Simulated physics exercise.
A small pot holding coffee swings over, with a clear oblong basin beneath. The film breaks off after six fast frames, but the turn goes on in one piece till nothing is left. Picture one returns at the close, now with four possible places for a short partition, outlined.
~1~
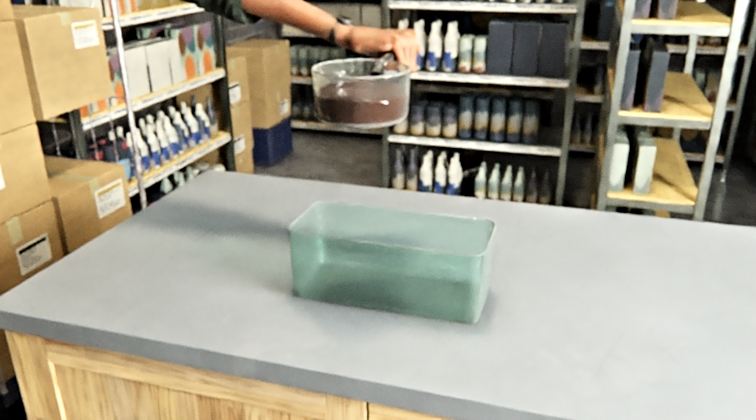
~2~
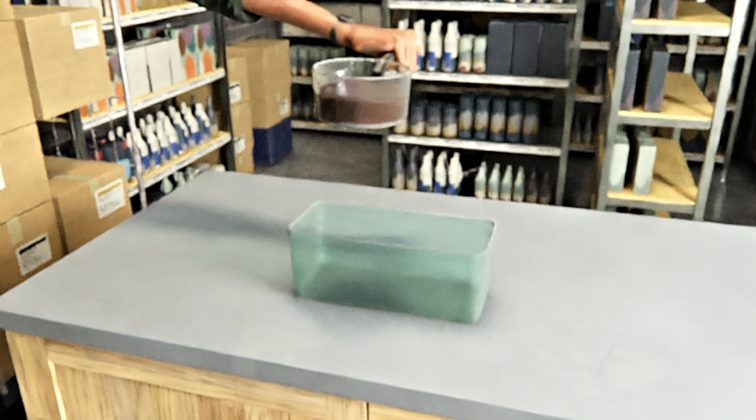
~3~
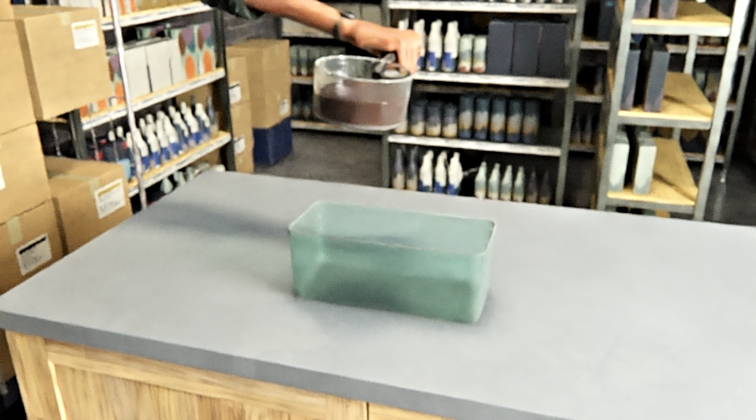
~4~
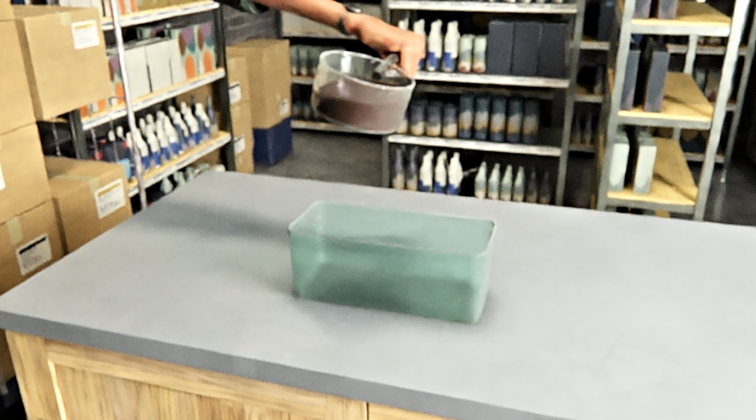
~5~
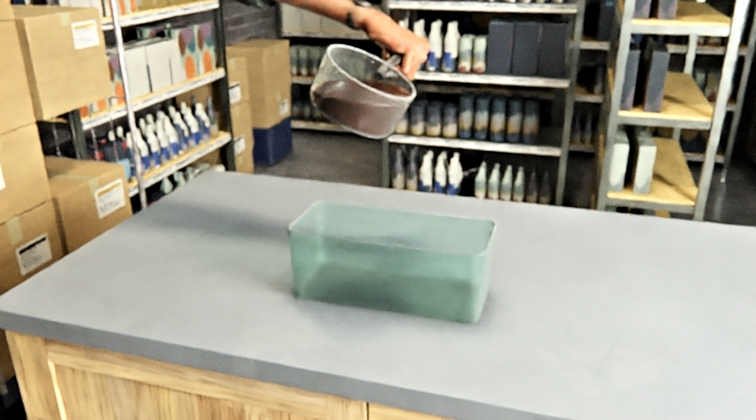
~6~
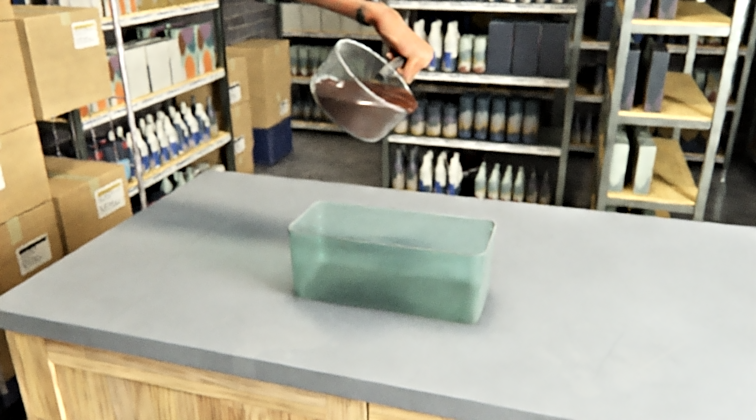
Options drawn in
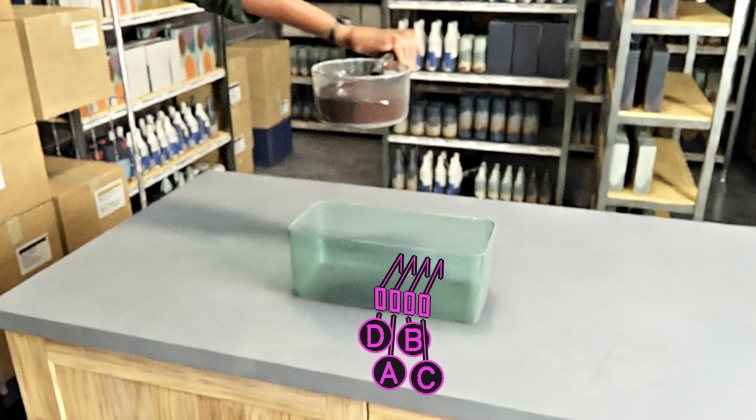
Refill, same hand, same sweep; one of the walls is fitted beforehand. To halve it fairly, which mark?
The best position is C.
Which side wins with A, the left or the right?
The right one.
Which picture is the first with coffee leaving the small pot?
Picture 6.
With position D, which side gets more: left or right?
The right one.
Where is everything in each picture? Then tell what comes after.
Upright, lip at (406, 70); basin from (295, 293) to (480, 322); nothing has left yet, in the first frame.
Upright, lip at (407, 71); nothing has left yet, in the second frame.
Tipped about 7°, lip at (409, 76); nothing has left yet, in the third frame.
Tipped about 16°, lip at (411, 85); nothing has left yet, in the fourth frame.
Tipped about 28°, lip at (412, 95); nothing has left yet, in the fifth frame.
Tipped about 41°, lip at (410, 107); coffee is over the lip, down to (410, 107), in the sixth frame.
In magenta, A at (393, 315); B at (408, 318); C at (423, 320); D at (379, 313).
With A, about 13 % ends left of the wall and 84 % right of it; 3 % is lost outside.
With B, about 24 % ends left of the wall and 72 % right of it; 3 % is lost outside.
With C, about 48 % ends left of the wall and 49 % right of it.
With D, about 11 % ends left of the wall and 86 % right of it; 3 % is lost outside.
